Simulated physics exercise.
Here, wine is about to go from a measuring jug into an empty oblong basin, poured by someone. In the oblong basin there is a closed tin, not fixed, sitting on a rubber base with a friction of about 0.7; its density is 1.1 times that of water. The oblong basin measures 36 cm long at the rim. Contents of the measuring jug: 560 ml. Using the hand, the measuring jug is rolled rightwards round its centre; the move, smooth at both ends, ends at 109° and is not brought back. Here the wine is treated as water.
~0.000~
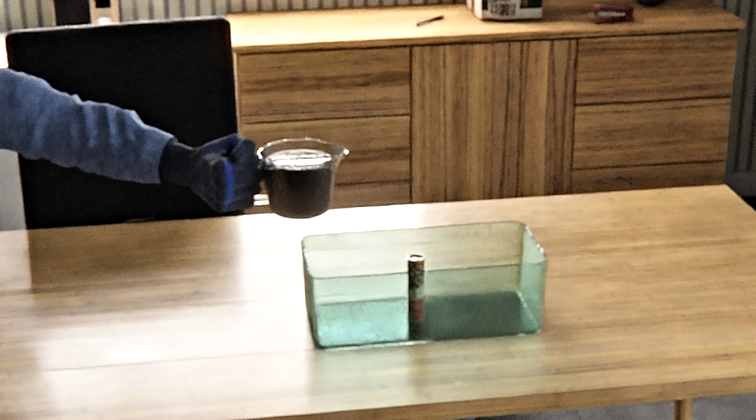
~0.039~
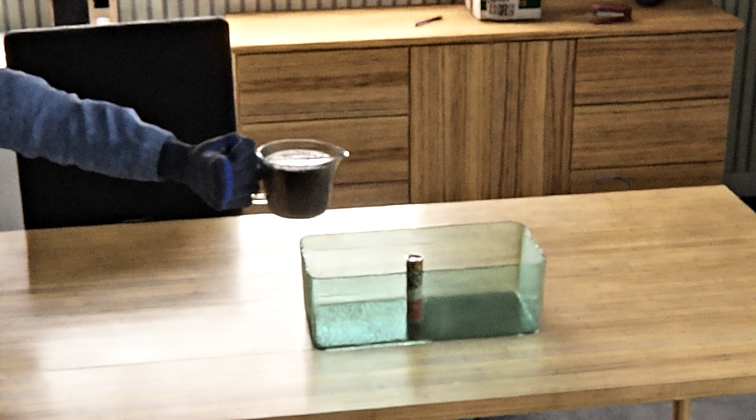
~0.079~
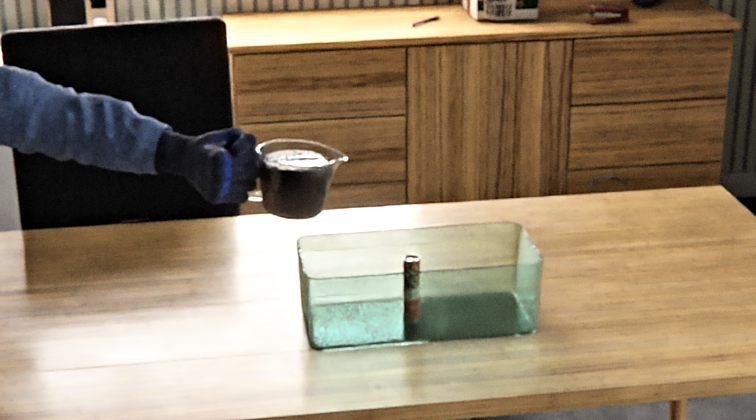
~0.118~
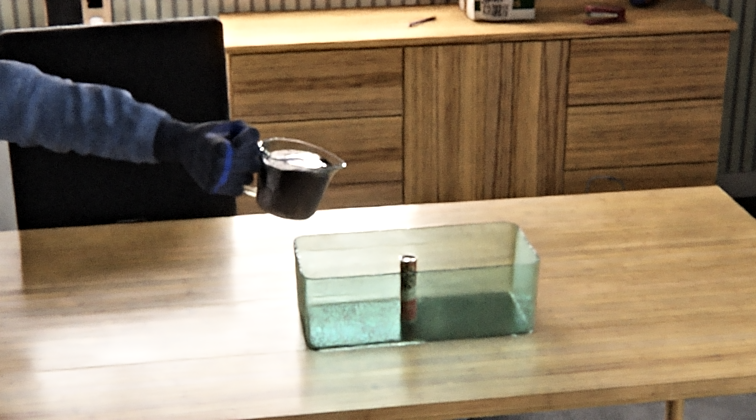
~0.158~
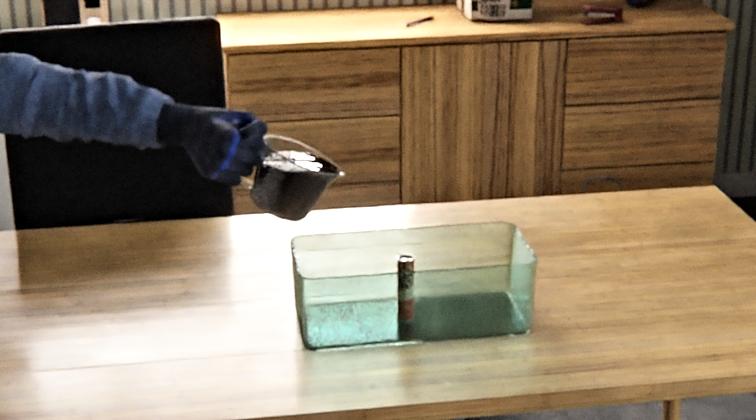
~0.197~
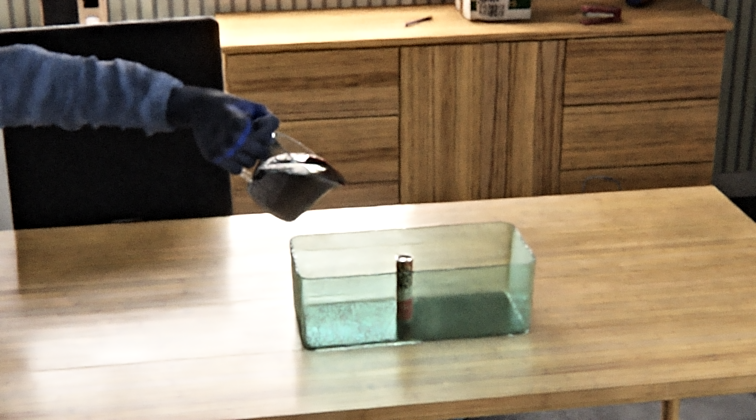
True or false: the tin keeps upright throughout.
True.
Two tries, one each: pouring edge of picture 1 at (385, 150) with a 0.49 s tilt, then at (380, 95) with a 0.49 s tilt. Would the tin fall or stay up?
Run one: It tumbles. Run two: It tumbles.
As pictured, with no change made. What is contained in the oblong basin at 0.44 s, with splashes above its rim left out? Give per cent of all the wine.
I'd estimate some 46 percent of the liquid.
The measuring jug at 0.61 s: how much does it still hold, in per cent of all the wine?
2 %.
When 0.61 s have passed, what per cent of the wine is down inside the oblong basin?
Some 94 per cent.
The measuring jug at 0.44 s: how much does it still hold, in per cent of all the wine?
Roughly 26 %.
Then, 0.44 s in, the tilt is 106° and 27 per cent is still to pour; the tin stands where it began.
Then, 0.61 s in, the tilt is 109° and 2 per cent is still to pour; the tin stands where it began.
Then, 0.79 s in, the tilt is 109° and 0 per cent is still to pour; the tin stands where it began.
Then, 0.99 s in, the tilt is 109° and 0 per cent is still to pour; the tin stands where it began.
Finally, the tin stands where it began.
